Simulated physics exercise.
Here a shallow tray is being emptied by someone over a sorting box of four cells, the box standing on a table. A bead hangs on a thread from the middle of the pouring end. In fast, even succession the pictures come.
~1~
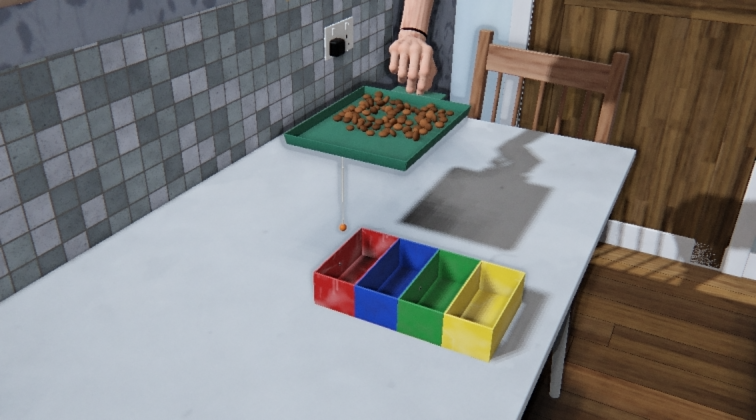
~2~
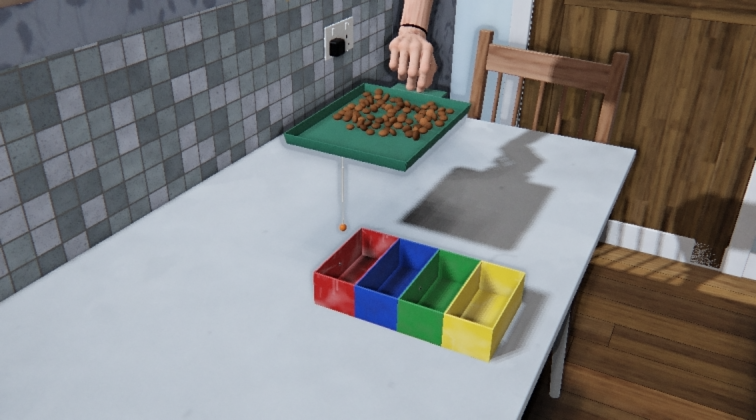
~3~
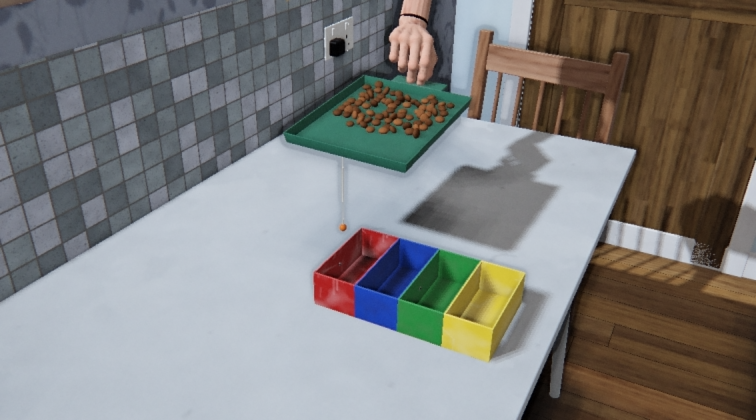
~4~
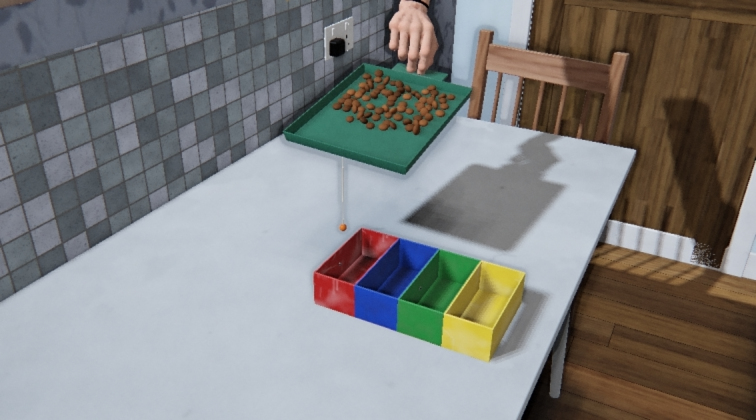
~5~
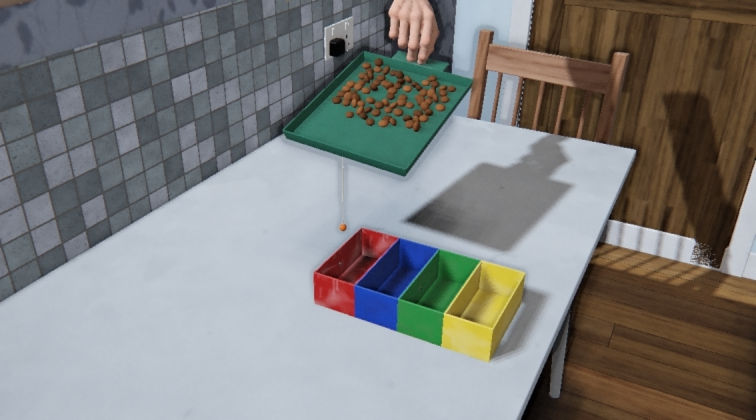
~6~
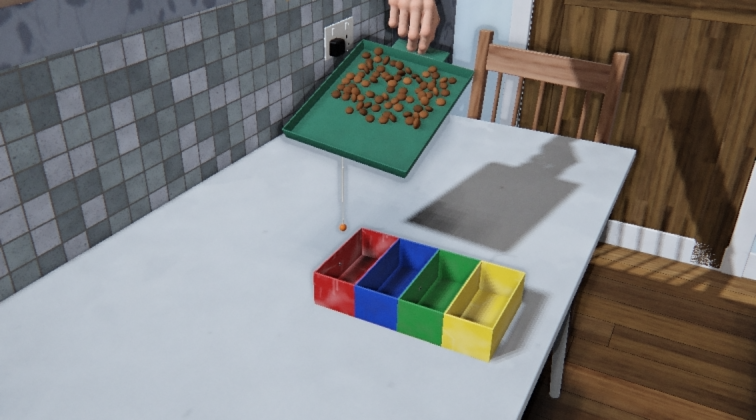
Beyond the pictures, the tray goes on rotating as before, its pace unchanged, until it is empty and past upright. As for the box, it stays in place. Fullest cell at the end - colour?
Blue.
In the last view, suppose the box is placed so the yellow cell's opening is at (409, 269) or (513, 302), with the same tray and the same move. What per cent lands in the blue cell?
About 10% on the first try and 10% on the second.
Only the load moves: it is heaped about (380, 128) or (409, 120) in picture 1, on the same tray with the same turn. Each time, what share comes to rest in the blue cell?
Shares in turn: 50 % and 60 %.
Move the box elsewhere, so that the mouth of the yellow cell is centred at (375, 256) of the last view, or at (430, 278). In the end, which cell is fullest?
Try one: The cell in yellow; try two: The cell in green.
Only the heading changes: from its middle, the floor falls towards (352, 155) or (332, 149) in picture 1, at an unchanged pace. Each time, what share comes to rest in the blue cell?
The first comes to 20 %, while the second comes to 0 %.
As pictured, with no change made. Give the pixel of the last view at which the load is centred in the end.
Close to (382, 290) in the last view.
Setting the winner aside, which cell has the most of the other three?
Next after the leader comes that red cell.
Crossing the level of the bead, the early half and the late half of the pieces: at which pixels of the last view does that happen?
I'd place the first part at (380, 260) and the rest at (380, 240).
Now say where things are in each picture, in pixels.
The first picture shows corners of the pouring end (286, 134) and (405, 160), level; middle of the load (391, 117), bits of dog kibble; bead on its thread (343, 228); red cell (334, 291); blue cell (376, 305); green cell (420, 319); yellow cell (467, 335).
The second picture shows corners of the pouring end (286, 133) and (405, 161), level; middle of the load (391, 115).
The third picture shows corners of the pouring end (286, 132) and (405, 163), tipped barely, lowest at the right corner; middle of the load (391, 110).
The fourth picture shows corners of the pouring end (286, 131) and (405, 165), tipped a little, lowest at the right corner; middle of the load (391, 103).
The fifth picture shows corners of the pouring end (285, 130) and (405, 168), tipped a little, lowest at the right corner; middle of the load (391, 96).
The sixth picture shows corners of the pouring end (285, 129) and (405, 170), tipped clearly, lowest at the right corner; middle of the load (391, 90); red cell (334, 291); blue cell (376, 305); green cell (420, 319); yellow cell (467, 335).
Just after the last frame, tray tipped steeply; almost all on the tray; about a tenth falling or outside the box.
A moment on, tray tipped right over; roughly a quarter on the tray; roughly a third in the blue cell; roughly a quarter in the red cell; just a few in the green cell; about a tenth falling or outside the box.
Further on, tray tipped past a quarter turn; roughly half in the blue cell; roughly a third in the red cell; just a few in the green cell; about a tenth falling or outside the box.
When it is over, tray tipped past a quarter turn; roughly half in the blue cell; roughly a third in the red cell; just a few in the green cell; not one in the yellow cell; about a tenth outside the box.
